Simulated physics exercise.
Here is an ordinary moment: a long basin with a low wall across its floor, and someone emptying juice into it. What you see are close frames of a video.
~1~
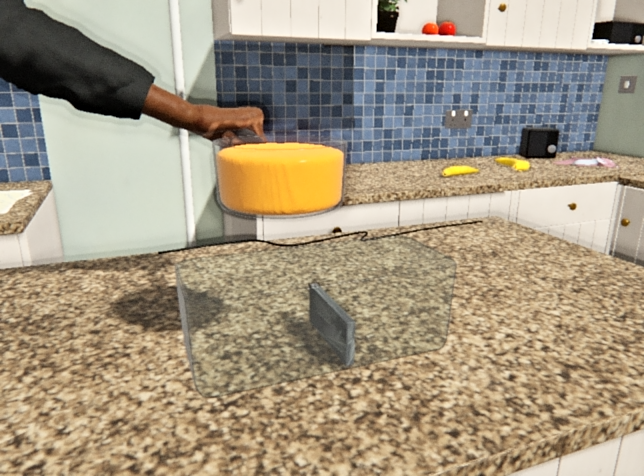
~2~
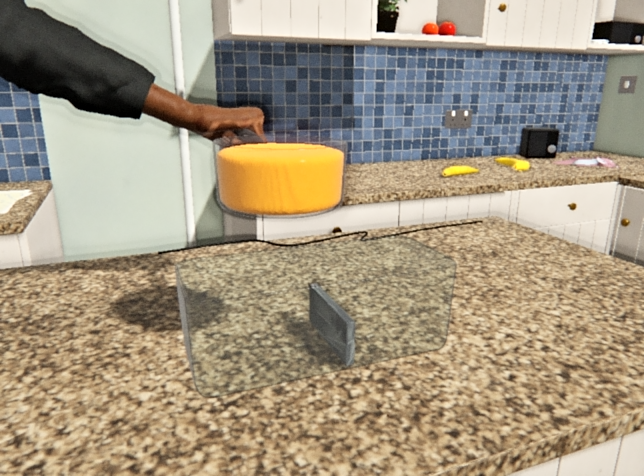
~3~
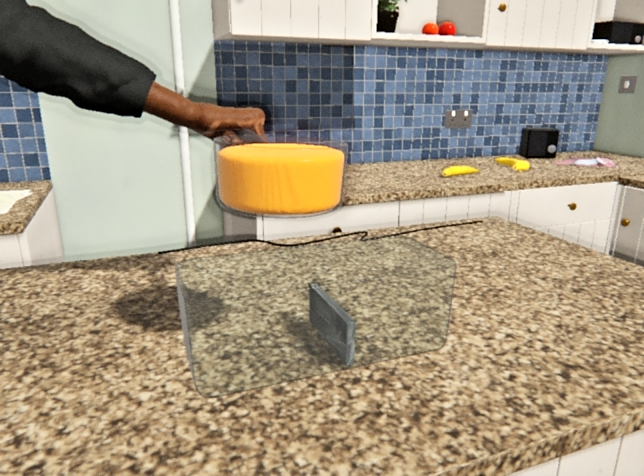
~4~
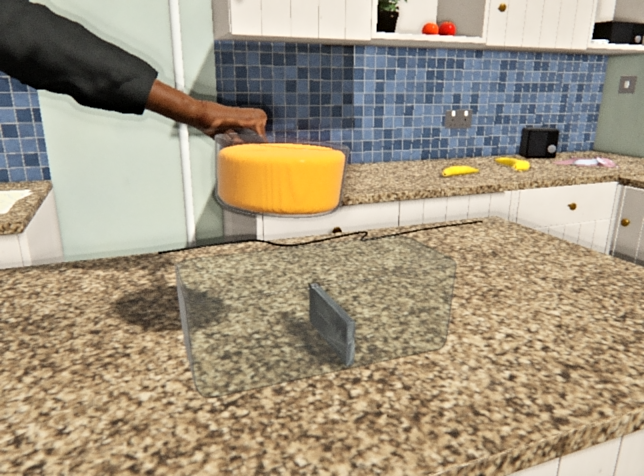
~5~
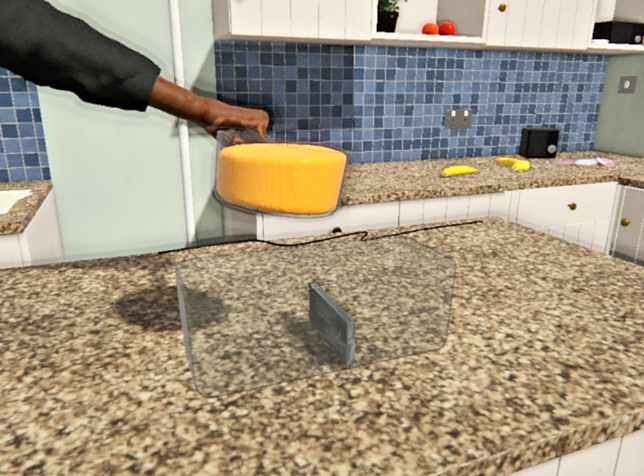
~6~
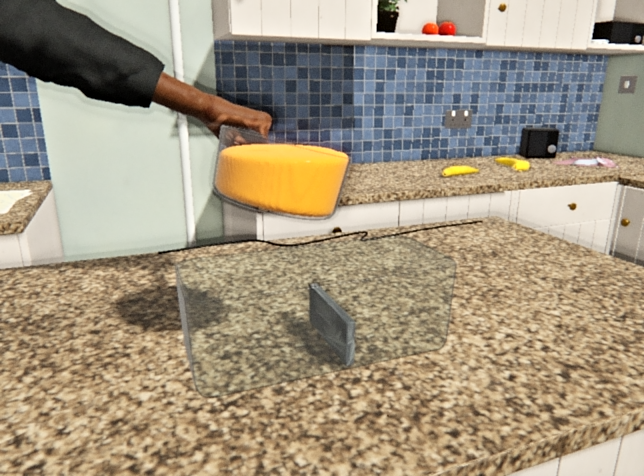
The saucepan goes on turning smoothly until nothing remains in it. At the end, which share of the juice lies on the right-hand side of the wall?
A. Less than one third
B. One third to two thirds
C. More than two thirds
Answer: C.
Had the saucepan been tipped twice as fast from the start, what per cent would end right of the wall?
Some 65 per cent.
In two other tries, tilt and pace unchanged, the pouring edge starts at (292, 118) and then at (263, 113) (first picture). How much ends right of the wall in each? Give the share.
Start one gives some 60 %, start two some 30 %.
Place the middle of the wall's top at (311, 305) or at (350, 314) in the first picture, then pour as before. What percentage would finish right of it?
My guess is some 95 percent the first time and some 60 percent the second.
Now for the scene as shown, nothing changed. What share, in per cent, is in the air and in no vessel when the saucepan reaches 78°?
Near 35 parts in a hundred.
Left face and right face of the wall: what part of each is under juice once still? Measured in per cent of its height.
The left reads 10 in a hundred and the right 80 in a hundred.
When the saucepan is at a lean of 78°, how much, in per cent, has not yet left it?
It works out to close to 35 percent.
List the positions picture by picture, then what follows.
In the first frame, it leans 0°; its right rim is at (340, 141); the juice meets the walls at (216, 155) and (336, 149); the long basin's rim runs from (181, 282) to (431, 250); the wall's top is at (330, 302).
In the second frame, it leans 1°; its right rim is at (340, 142); the juice meets the walls at (217, 154) and (336, 149).
In the third frame, it leans 2°; its right rim is at (341, 144); the juice meets the walls at (217, 154) and (336, 150).
In the fourth frame, it leans 5°; its right rim is at (342, 147); the juice meets the walls at (219, 153) and (338, 150).
In the fifth frame, it leans 9°; its right rim is at (343, 152); the juice meets the walls at (220, 153) and (339, 151).
In the sixth frame, it leans 15°; its right rim is at (344, 158); the juice meets the walls at (220, 154) and (342, 152).
A moment on, the saucepan is tipped on its side and 37 per cent is still to pour, 0 is left of the wall and 30 right of it.
Next, the saucepan is tipped right over and 3 per cent is still to pour, 8 is left of the wall and 85 right of it.
Then the saucepan is tipped right over and 0 per cent is still to pour, 13 is left of the wall and 86 right of it.
Later the saucepan is tipped right over and 0 per cent is still to pour, 13 is left of the wall and 86 right of it.
At rest 13 per cent lies left of the wall, 86 right of it and 1 outside.
